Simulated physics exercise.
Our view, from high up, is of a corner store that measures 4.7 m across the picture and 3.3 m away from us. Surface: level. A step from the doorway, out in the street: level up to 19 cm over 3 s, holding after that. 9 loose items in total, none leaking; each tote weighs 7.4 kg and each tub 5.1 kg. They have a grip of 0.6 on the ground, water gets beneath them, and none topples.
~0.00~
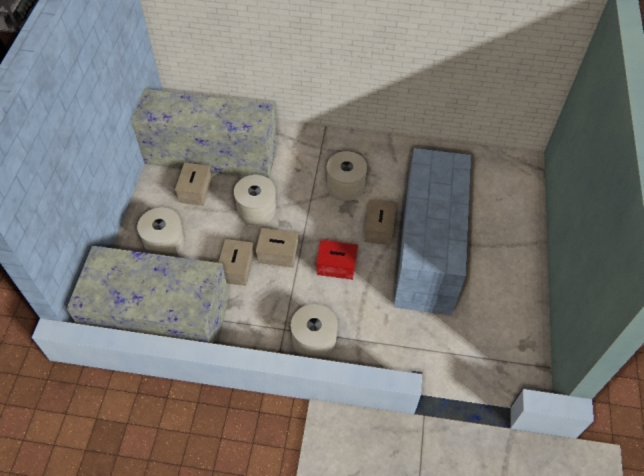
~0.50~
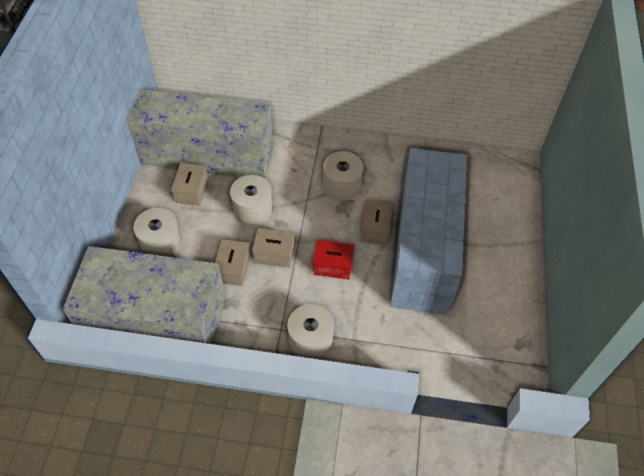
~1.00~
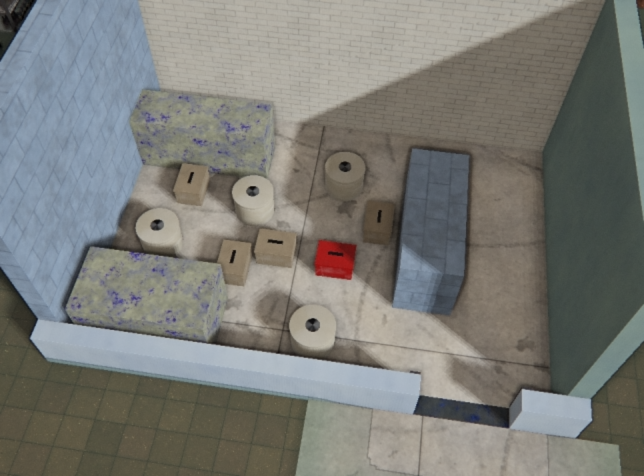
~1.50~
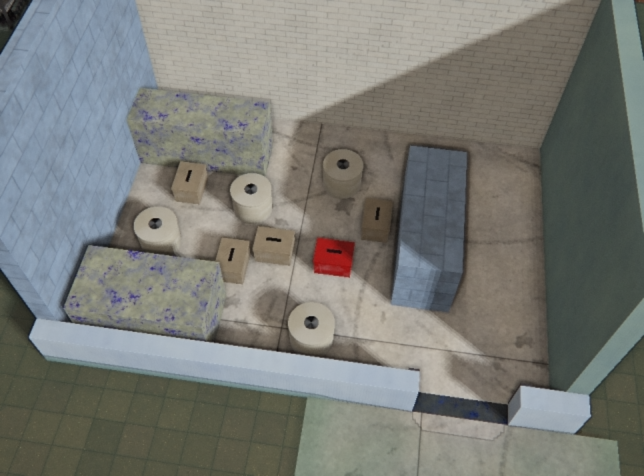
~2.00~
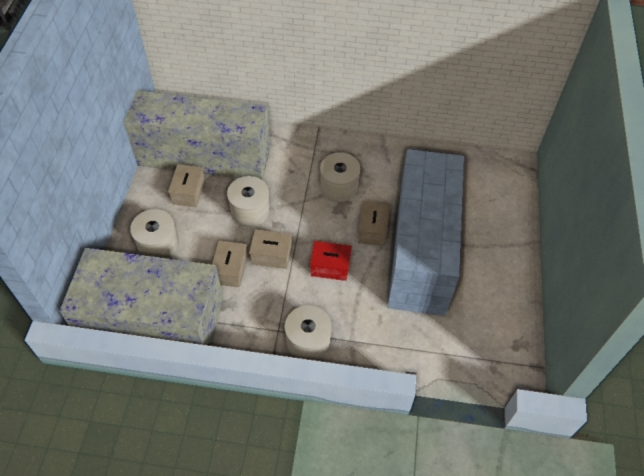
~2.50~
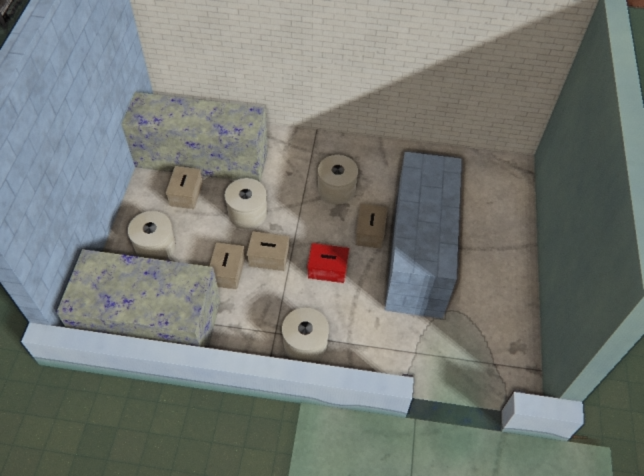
Corner store seen from above, the street outside darkening to green as a faint patch of water creeps in through the doorway.
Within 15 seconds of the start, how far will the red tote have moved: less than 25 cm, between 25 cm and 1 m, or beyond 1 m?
Between 25 cm and 1 m.
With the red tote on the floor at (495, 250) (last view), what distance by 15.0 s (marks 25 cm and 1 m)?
Looks like it is swept a long way.
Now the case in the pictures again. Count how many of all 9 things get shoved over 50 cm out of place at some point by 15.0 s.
My count gives 6.
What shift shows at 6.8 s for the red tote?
Displacement near 0 cm.
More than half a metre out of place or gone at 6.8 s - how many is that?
By that point, 0.
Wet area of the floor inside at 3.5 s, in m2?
The covered patch comes to about 3.0 m2.
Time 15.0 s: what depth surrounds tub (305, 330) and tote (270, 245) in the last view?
Around 10 cm and 10 cm.
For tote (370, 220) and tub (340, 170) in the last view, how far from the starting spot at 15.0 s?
In turn: 30 cm, 60 cm.
After 3.5 s the red tote is near (329, 257), 0.0 m from its start, aground; 0 afloat.
After 6.8 s the red tote is near (329, 257), 0.0 m from its start, aground; 1 afloat.
After 11.0 s the red tote is near (329, 257), 0.0 m from its start, aground; 5 afloat.
After 15.0 s the red tote is near (375, 226), 0.6 m from its start, afloat; 9 afloat.
